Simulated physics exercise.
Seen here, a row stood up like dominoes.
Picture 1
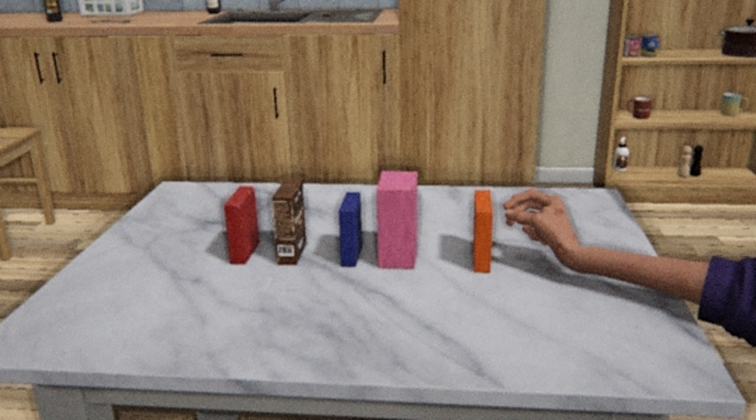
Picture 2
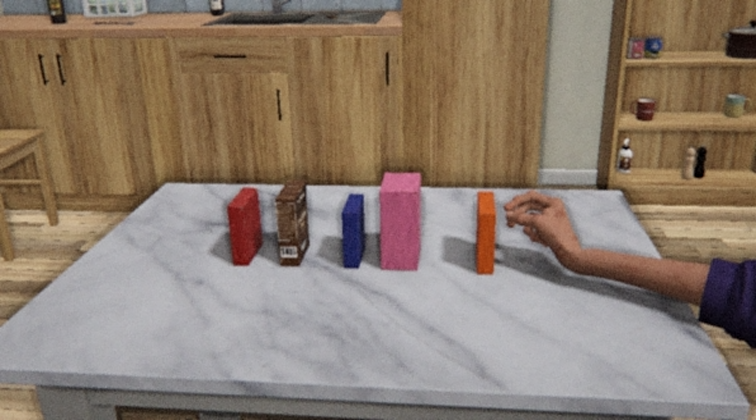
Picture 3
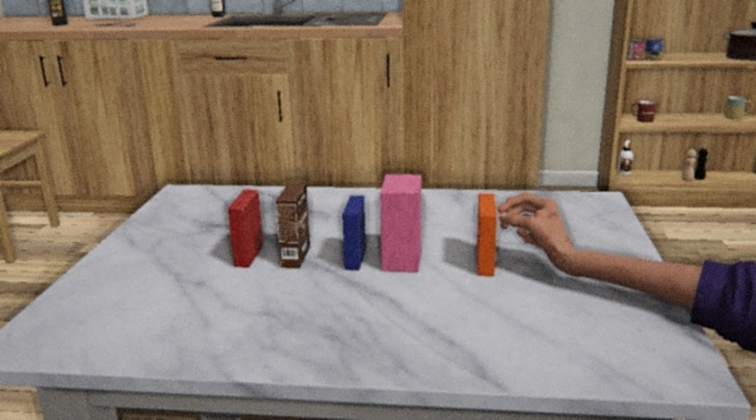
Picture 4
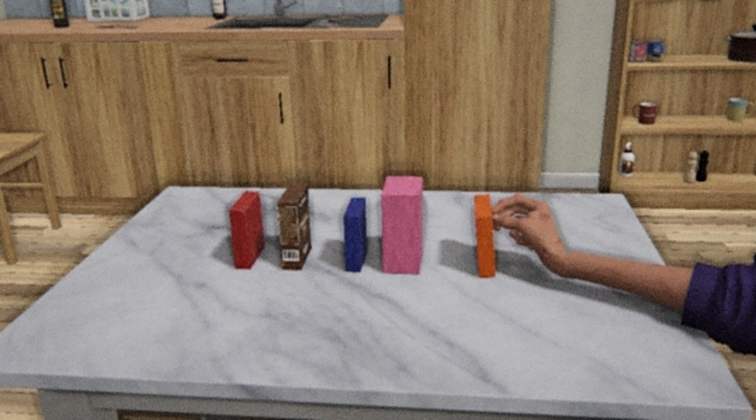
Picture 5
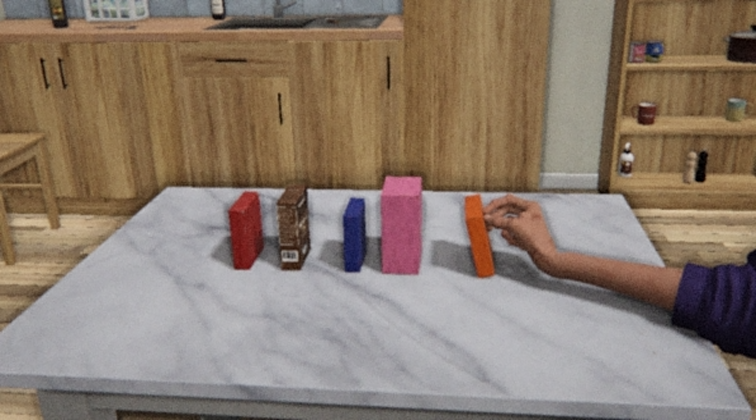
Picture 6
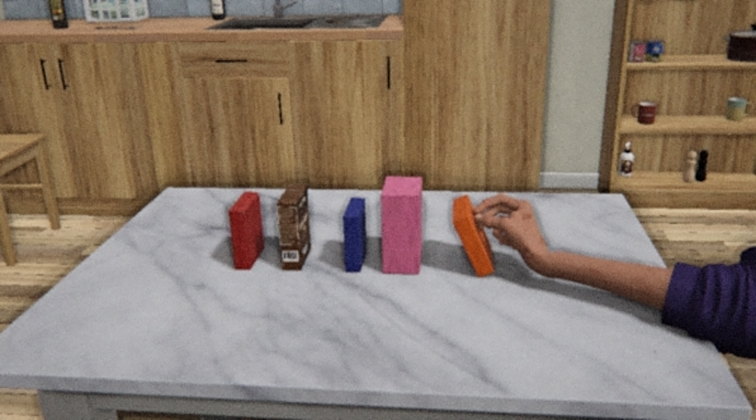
A hand in a purple sleeve reaches in from the right over a marble-topped table, seen from the front and slightly above in a room with wooden cabinets and shelves. Five upright pieces stand in a spaced row: red, brown, blue, a taller pink one, and orange nearest the hand. The fingers move left and push the orange block's top, tilting it toward the pink one, while the view shifts very slightly early on.
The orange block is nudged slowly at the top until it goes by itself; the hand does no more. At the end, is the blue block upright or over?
The blue block stays upright.
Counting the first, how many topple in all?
In all, 1.
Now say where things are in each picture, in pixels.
Blue block (351, 229); pink block (398, 220), in the first frame.
Pink block (401, 221); brown packet (293, 223), in the second frame.
Pink block (402, 223); brown packet (294, 225), in the third frame.
Orange block 5° over; pink block (403, 225); brown packet (295, 227), in the fourth frame.
Orange block 13° over; pink block (402, 225); brown packet (294, 227), in the fifth frame.
Orange block 25° over; blue block (356, 234); pink block (403, 225), in the sixth frame.
Then, 0.20 s after the last picture, orange block 84° over.
Then, 0.30 s after the last picture, orange block 90° over.
At rest, all 3 in place. Seen from the same camera at the end, blue block near (356, 234).
